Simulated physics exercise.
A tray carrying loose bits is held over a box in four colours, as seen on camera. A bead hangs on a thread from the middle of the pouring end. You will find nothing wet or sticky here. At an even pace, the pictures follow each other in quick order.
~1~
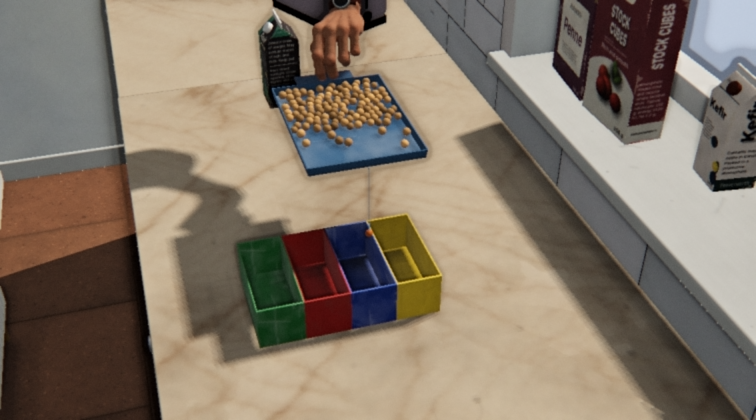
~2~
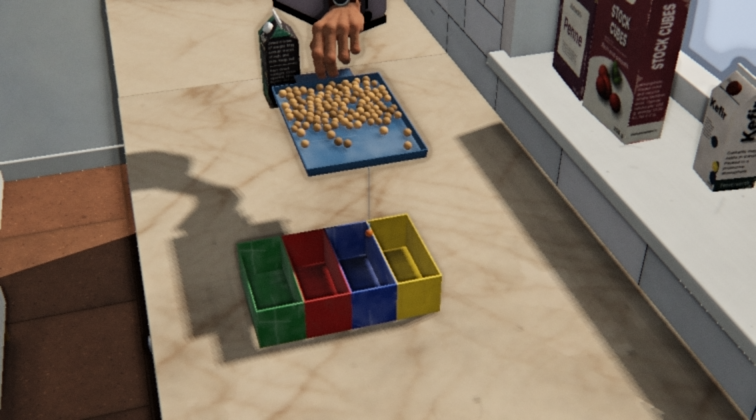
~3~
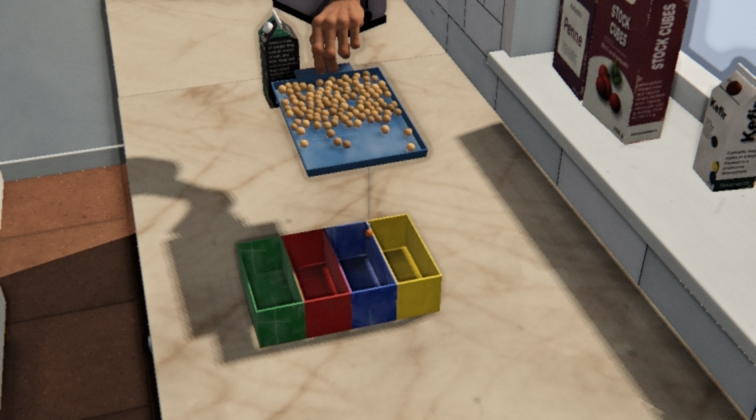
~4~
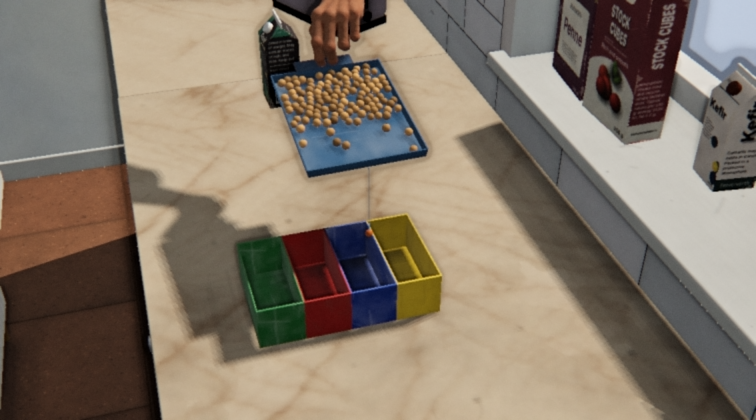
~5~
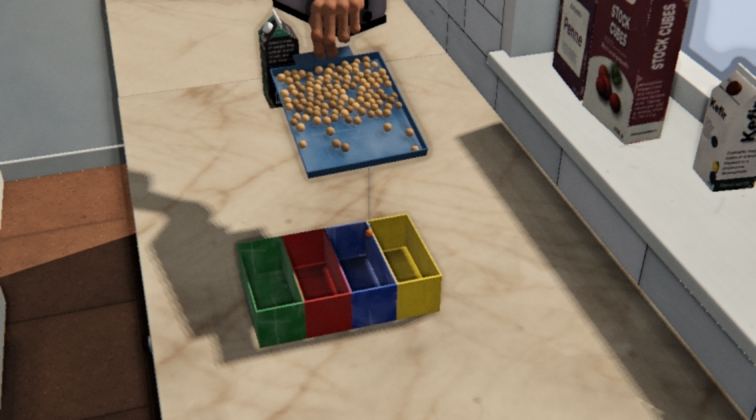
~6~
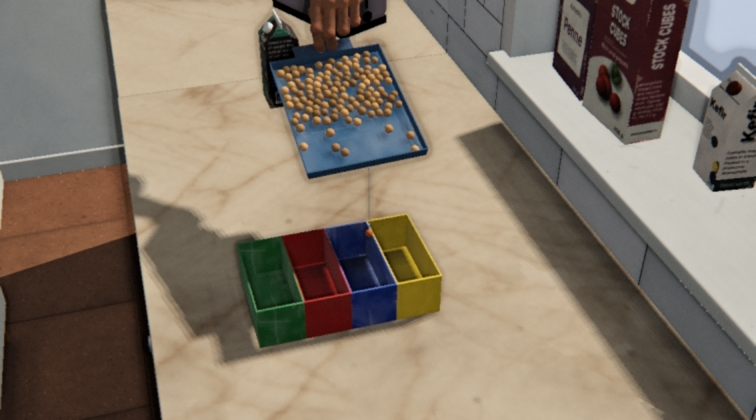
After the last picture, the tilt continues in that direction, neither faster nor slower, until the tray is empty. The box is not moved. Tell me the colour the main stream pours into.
The main stream pours into the red cell.
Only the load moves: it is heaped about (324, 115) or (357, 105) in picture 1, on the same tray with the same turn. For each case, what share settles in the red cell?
50 % and 50 %.
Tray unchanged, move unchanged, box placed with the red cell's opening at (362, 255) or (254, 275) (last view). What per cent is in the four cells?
Roughly 90% on the first try and 80% on the second.
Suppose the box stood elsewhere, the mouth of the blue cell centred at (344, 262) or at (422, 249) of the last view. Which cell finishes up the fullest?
First try: Blue; second try: The cell in green.
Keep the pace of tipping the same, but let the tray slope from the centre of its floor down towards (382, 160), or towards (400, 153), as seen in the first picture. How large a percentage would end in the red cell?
0 % and 0 %, roughly.
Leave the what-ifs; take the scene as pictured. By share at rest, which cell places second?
Number two is the blue one.
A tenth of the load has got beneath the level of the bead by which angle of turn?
Somewhere near 55°.
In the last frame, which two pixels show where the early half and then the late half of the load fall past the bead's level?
Starting near (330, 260), moving on to near (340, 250).
Shortly afterwards, tray tipped steeply; the bulk on the tray; a little in the red cell; a little in the blue cell; only a few in the yellow cell; only a few in the green cell; a little falling or outside the box.
Next, tray tipped right over; near a quarter on the tray; near a third in the red cell; near a quarter in the blue cell; only a few in the yellow cell; only a few in the green cell; near a quarter falling or outside the box.
Some moments later, tray tipped past a quarter turn; near half in the red cell; near a third in the blue cell; a little in the yellow cell; only a few in the green cell; only a few falling or outside the box.
In the end, tray tipped past a quarter turn; near half in the red cell; near a third in the blue cell; a little in the yellow cell; only a few in the green cell; only a few outside the box.
